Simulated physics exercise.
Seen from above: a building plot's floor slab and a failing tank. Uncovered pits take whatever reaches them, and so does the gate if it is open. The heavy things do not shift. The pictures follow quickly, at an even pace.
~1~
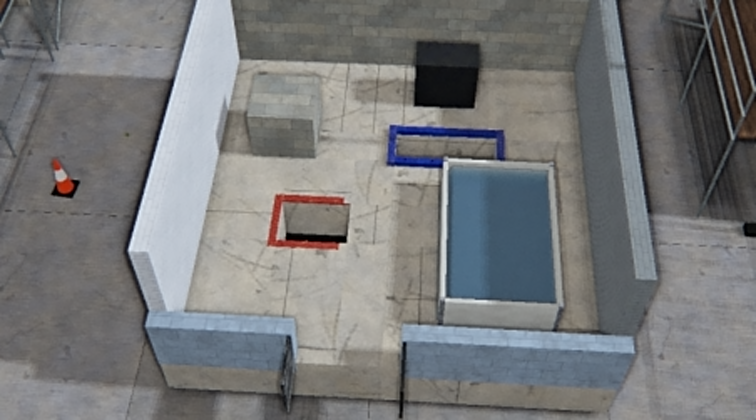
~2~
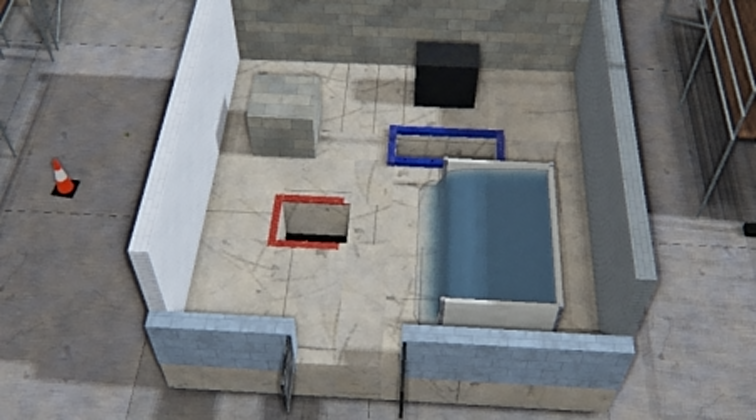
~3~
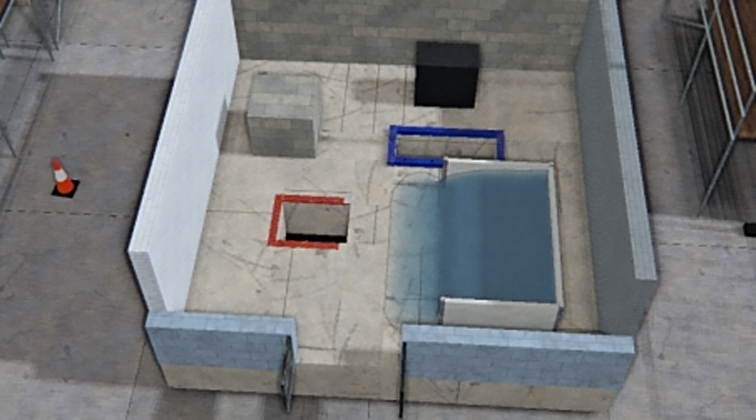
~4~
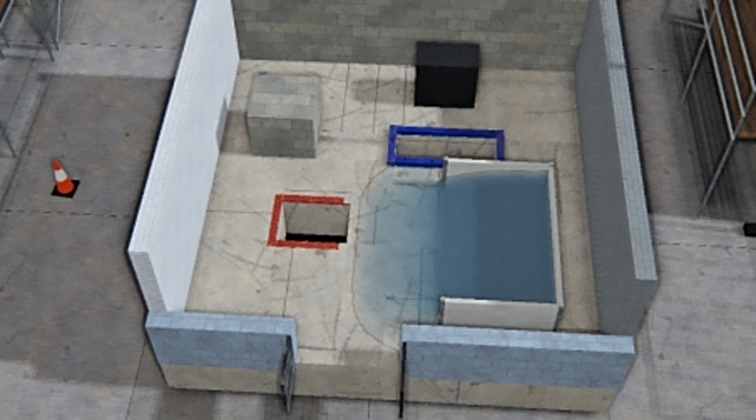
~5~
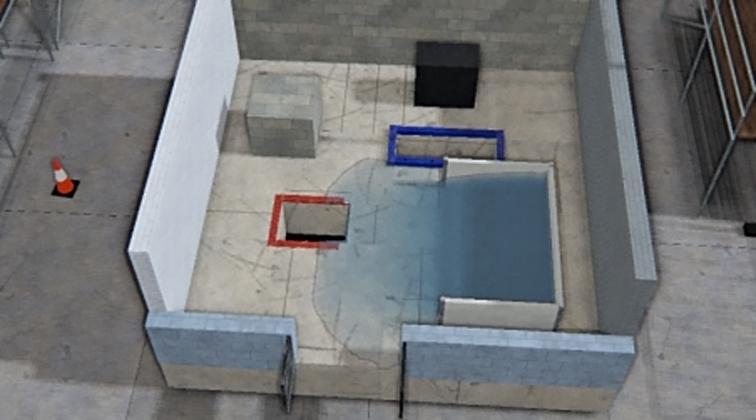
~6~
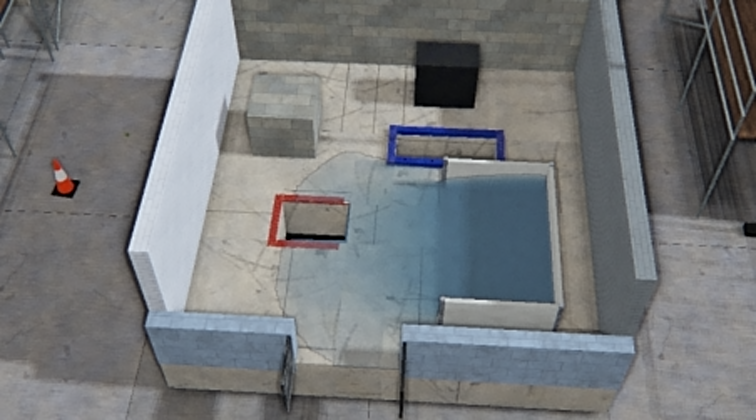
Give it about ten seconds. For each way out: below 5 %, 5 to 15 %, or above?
In the end: The gate takes from 5 to 15 %; the red pit takes over 15 %; the blue pit takes under 5 %.
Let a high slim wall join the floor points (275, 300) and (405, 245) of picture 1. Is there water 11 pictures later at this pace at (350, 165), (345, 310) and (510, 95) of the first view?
In that order: Covered, under water, clear.
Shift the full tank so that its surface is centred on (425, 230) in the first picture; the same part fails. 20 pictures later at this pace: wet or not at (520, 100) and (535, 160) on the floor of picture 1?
One after the other: Free of water, clear.
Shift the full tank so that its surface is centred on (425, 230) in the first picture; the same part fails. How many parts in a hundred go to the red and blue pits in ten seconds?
Roughly, in per cent: Red 60, blue 0.
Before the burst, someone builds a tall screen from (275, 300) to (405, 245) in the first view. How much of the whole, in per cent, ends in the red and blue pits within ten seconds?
Parts in a hundred: Red 40, blue 0.
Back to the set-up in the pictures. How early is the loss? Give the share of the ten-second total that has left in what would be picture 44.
About 80 per cent.
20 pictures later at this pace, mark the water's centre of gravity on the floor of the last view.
Close to (324, 230).
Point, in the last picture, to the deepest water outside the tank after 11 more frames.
At about (179, 341).
A moment on, water covers 45 % of the floor; the gate 1 %, the red pit 10 %, the blue pit 0 %.
Next, water covers 50 % of the floor; the gate 3 %, the red pit 18 %, the blue pit 0 %.
Then, water covers 60 % of the floor; the gate 5 %, the red pit 26 %, the blue pit 0 %.
Later, water covers 70 % of the floor; the gate 8 %, the red pit 38 %, the blue pit 0 %.
In the end, water covers 85 % of the floor; the gate 12 %, the red pit 46 %, the blue pit 0 %.
